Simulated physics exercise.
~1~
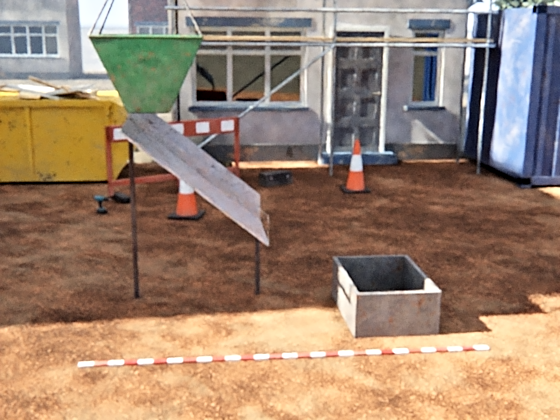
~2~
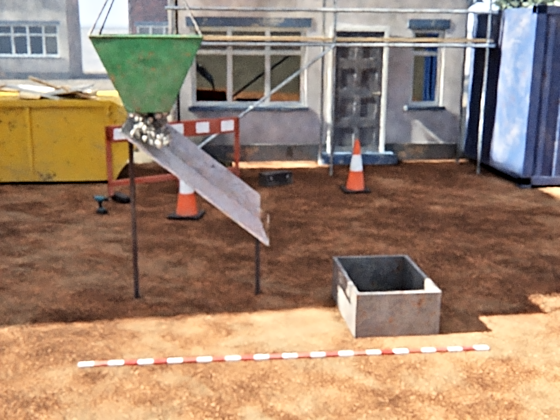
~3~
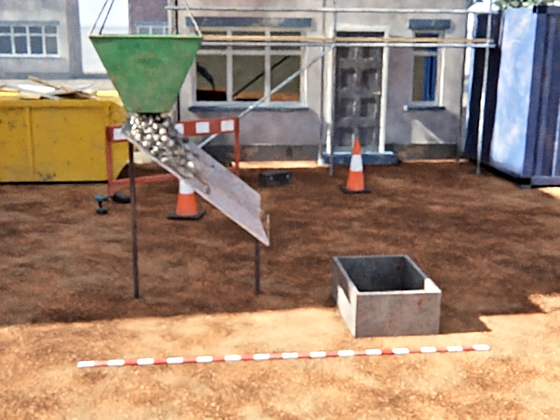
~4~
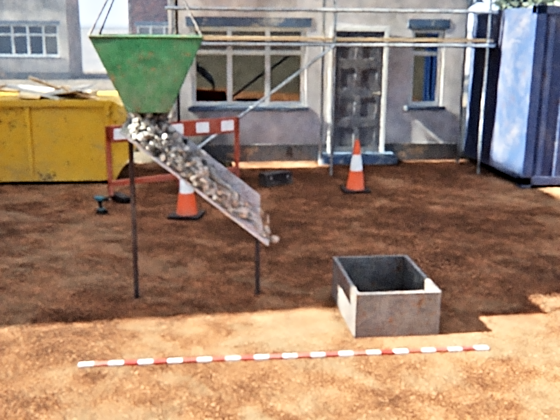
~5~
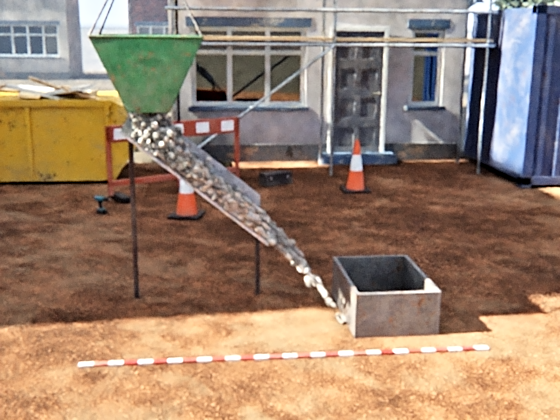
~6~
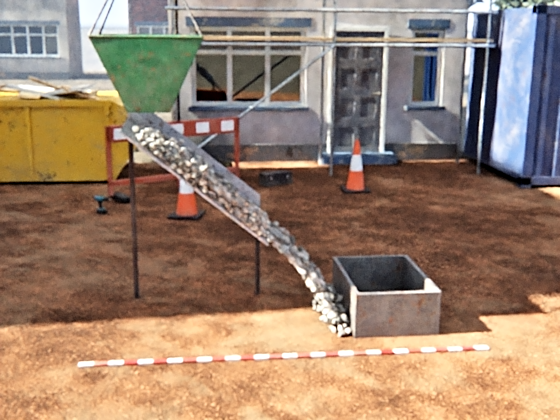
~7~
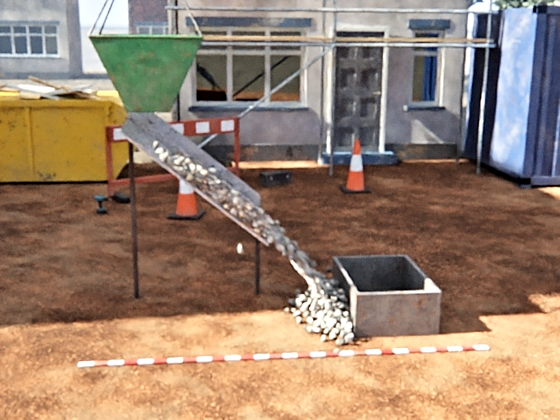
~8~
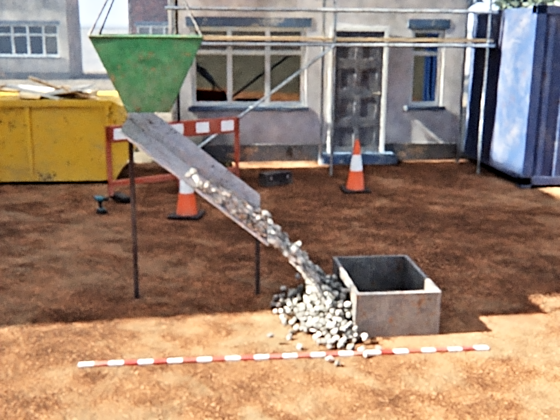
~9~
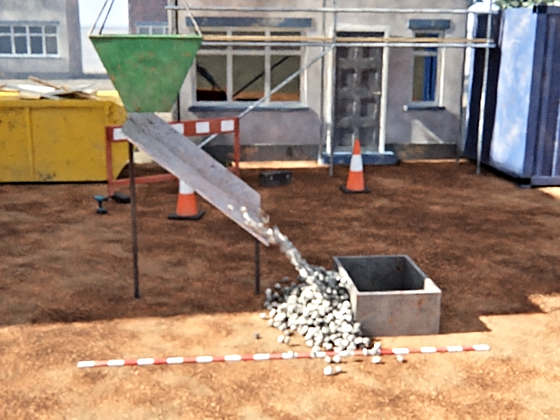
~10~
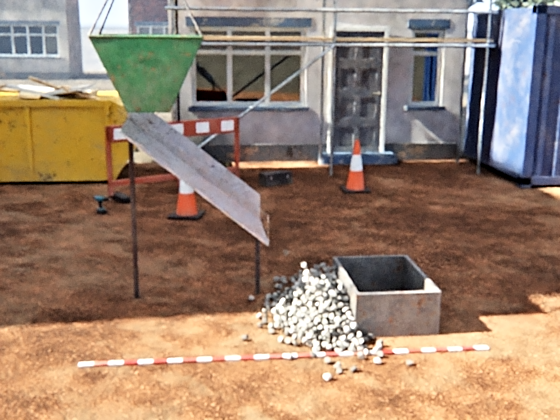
Grey stones slide from a green hopper down a sloping chute and pile beside the bin.
